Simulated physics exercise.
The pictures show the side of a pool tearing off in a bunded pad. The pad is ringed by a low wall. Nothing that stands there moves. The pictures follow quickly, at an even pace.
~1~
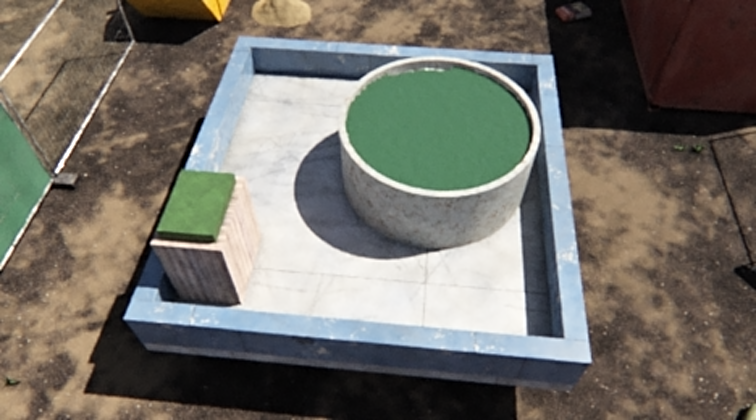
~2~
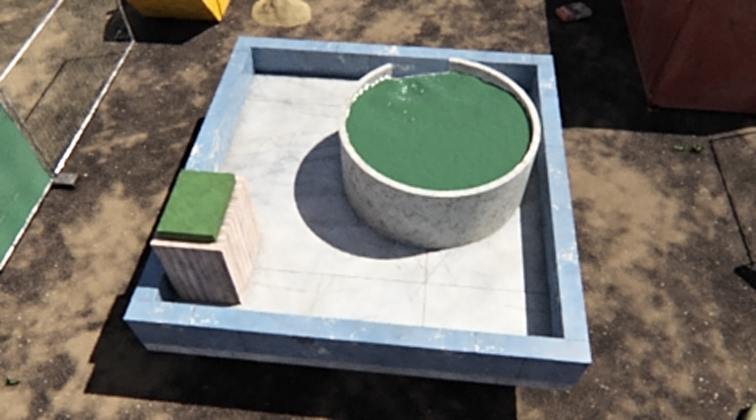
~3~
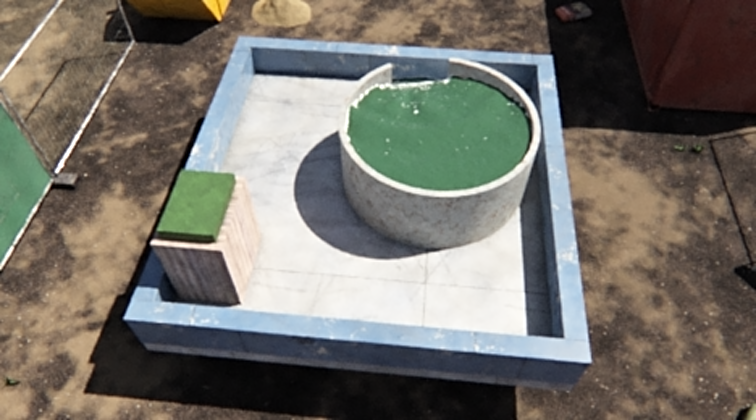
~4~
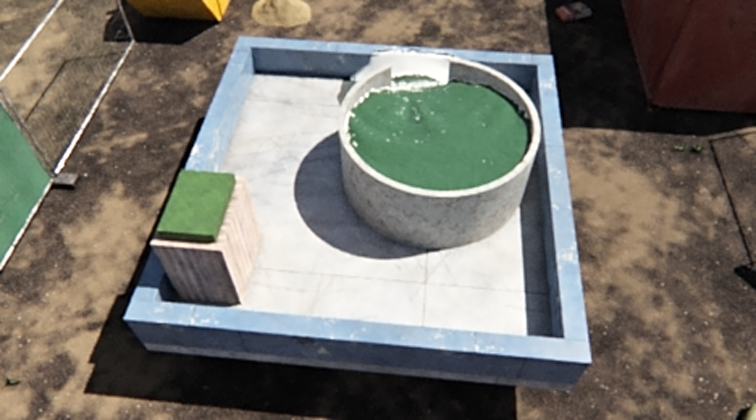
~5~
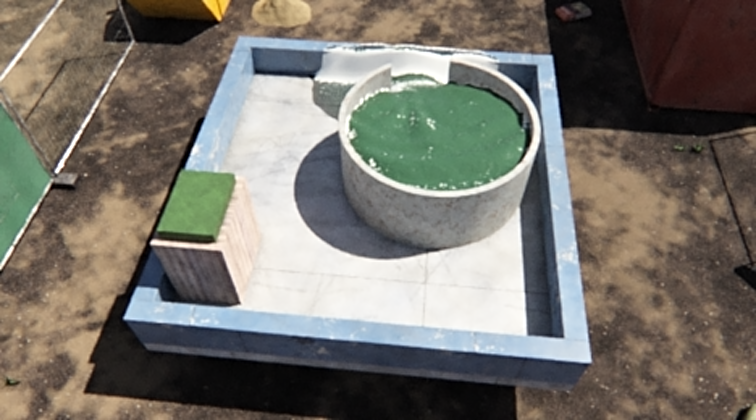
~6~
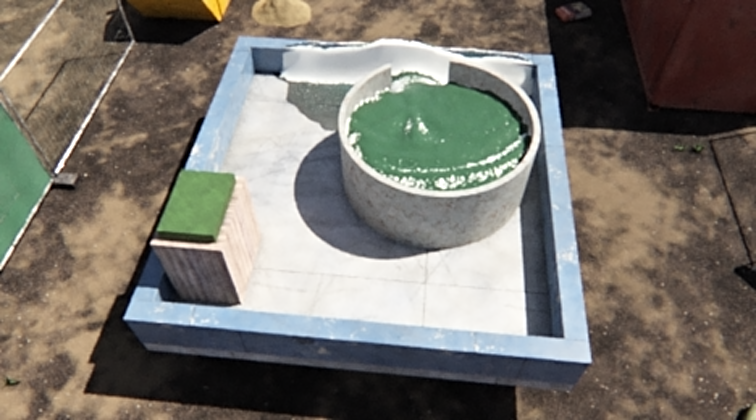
Green liquid sits brim-full in a round grey tank at the upper right of a white pad ringed by a low blue wall, seen from above by a still camera. A wooden box with a green top stands at lower left, on brown ground. The tank's far side opens, the surface ripples, and pale liquid surges out, spreading leftward along the back wall.
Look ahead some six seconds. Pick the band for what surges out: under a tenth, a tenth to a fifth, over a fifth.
It loses less than a tenth.
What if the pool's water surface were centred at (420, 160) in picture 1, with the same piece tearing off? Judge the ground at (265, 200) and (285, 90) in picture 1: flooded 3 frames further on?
In turn: No water, wet.
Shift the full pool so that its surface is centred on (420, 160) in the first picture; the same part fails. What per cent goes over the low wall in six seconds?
I make it 4 per cent.
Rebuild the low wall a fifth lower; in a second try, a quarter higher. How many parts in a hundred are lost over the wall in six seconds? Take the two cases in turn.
Roughly 14 per cent, then 2 per cent.
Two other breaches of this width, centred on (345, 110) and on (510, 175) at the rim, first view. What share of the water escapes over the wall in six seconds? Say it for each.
About 2 and 8 per cent.
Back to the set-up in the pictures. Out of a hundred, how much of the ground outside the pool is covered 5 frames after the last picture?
Roughly 35 per cent.
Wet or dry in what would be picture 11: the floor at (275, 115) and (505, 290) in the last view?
In turn: Covered, clear.
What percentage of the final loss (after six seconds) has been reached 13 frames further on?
Near 95 in a hundred.
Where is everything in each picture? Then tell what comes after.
The first frame shows the round tank at (438, 124) is whole and still.
In the second frame, the front is at a hidden place, out from the gap on the round tank's far side.
In the third frame, the front is at a hidden place, out from the gap on the round tank's far side.
In the fourth frame, the front is at (348, 79), out from the gap on the round tank's far side.
In the fifth frame, the front is at (315, 76), out from the gap on the round tank's far side.
In the sixth frame, the front is at (282, 74), out from the gap on the round tank's far side.
A moment on, water covers 30 % of the floor; the low wall has let 0 % over.
Next, water covers 35 % of the floor; the low wall has let 1 % over.
Then, water covers 65 % of the floor; the low wall has let 4 % over.
Later, water covers 75 % of the floor; the low wall has let 4 % over.
In the end, water covers 80 % of the floor; the low wall has let 4 % over.
